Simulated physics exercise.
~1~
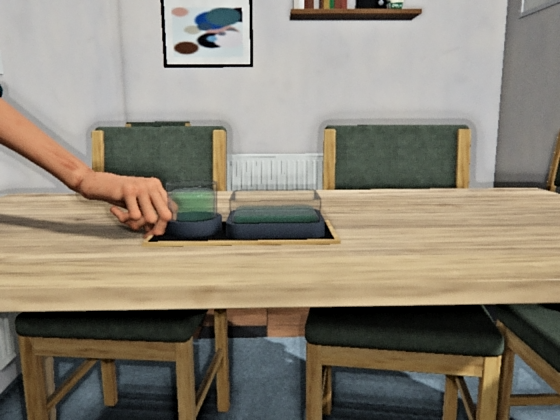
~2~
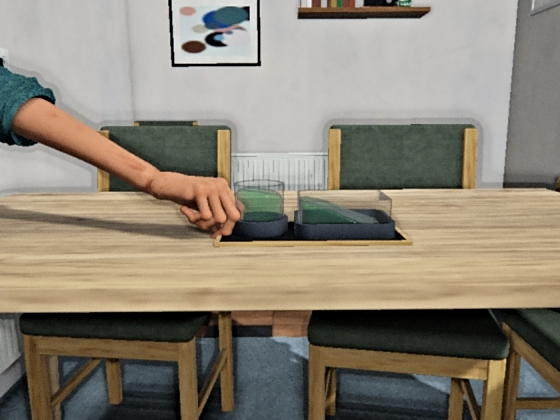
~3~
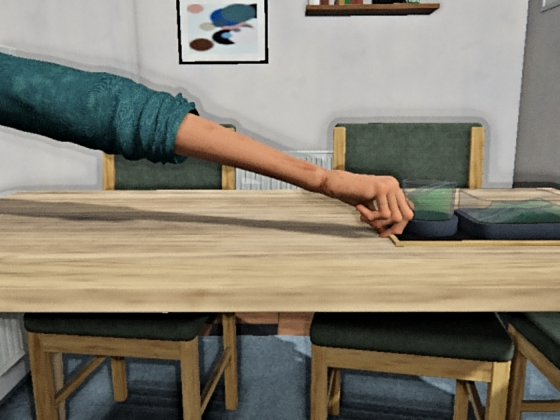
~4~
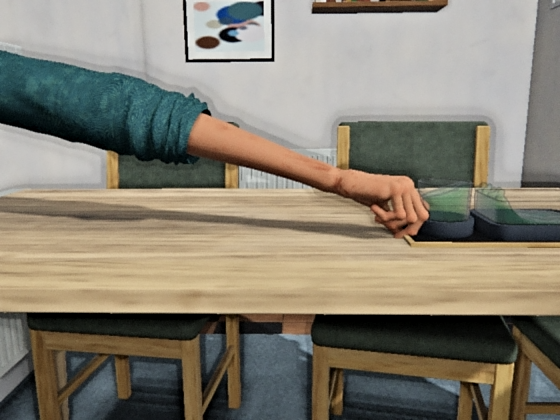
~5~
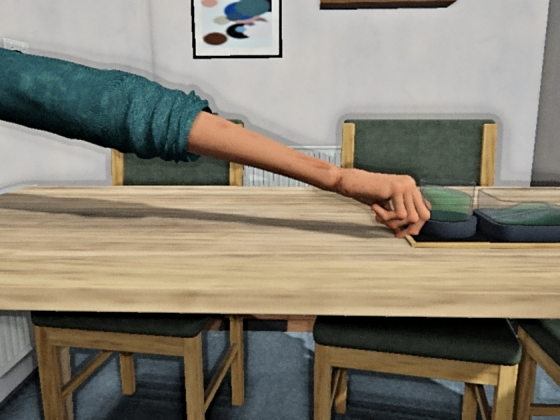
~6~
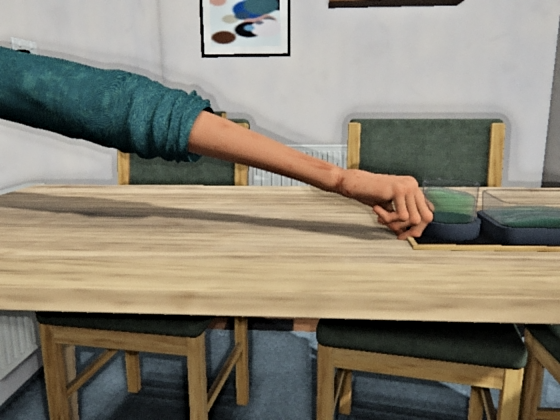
A tray holding two open containers slides right across the table, pushed by a hand, and stops.
